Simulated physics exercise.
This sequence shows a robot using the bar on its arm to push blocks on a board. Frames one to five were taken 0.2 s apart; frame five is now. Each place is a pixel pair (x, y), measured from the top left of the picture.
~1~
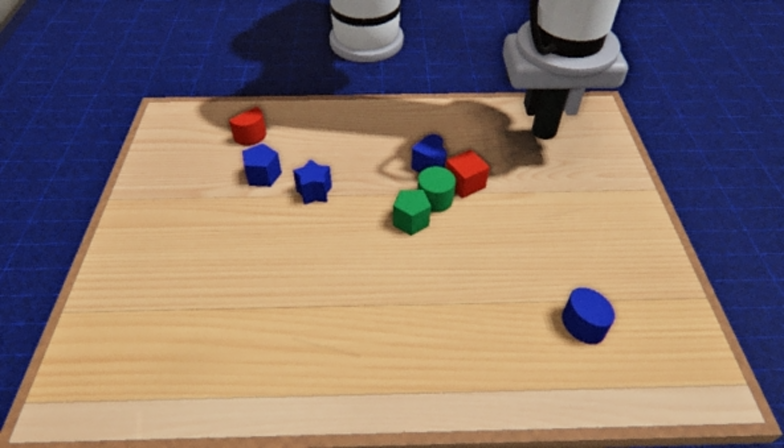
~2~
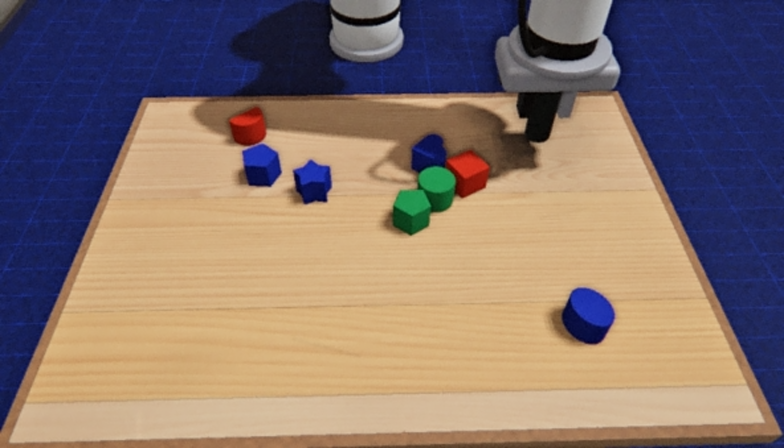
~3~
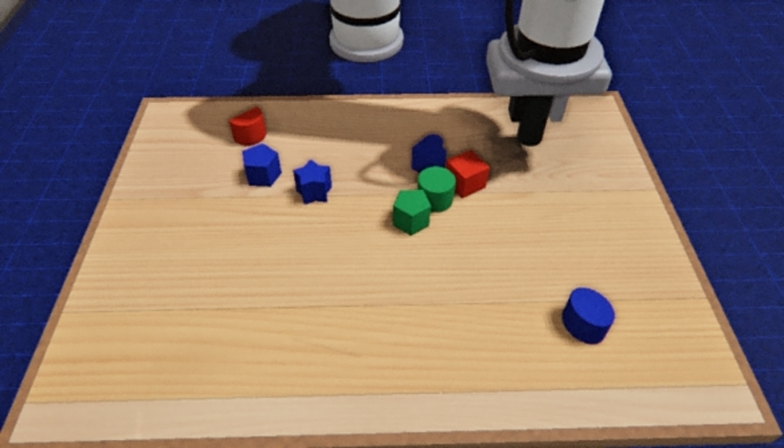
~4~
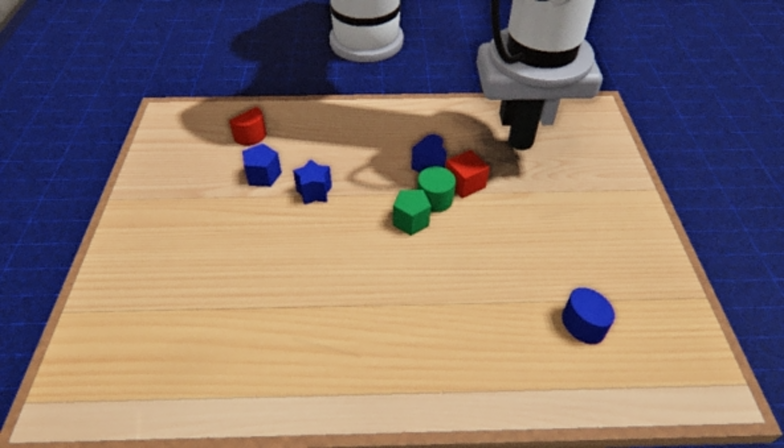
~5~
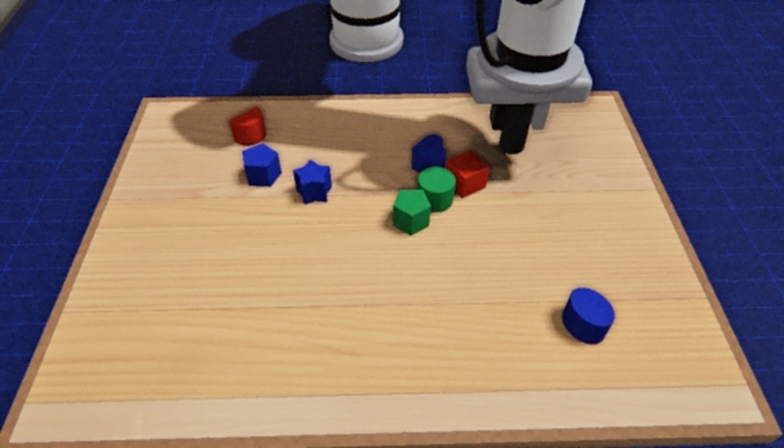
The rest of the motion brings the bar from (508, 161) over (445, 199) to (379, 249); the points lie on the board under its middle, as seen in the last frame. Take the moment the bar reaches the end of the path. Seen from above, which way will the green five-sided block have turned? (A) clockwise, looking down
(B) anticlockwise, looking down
Correct choice: B.
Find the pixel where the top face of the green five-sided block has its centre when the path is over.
In the picture, it is at (355, 248).
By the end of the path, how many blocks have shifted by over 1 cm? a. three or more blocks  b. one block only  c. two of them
That would be a.
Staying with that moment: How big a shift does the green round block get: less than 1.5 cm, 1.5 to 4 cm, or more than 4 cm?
Overall it shifts more than 4 cm.
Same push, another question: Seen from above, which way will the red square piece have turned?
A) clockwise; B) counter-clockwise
The one that fits is A, clockwise.
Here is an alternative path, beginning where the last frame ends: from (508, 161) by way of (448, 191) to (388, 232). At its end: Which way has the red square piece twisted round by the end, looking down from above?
Answer: Clockwise.
What follows on the original path. One third of the way, bar at (468, 172); green five-sided block at (398, 210), turned 45° anticlockwise; green round block at (413, 186); red square piece at (445, 176).
Two thirds of the way, bar at (424, 201); green five-sided block at (381, 225), turned 105° anticlockwise; green round block at (356, 196); red square piece at (392, 198), turned 35° clockwise.
At the end, bar at (379, 236); green five-sided block at (355, 248), turned 160° anticlockwise; blue heart not moved; green round block at (329, 194); red square piece at (356, 211), turned 85° clockwise.
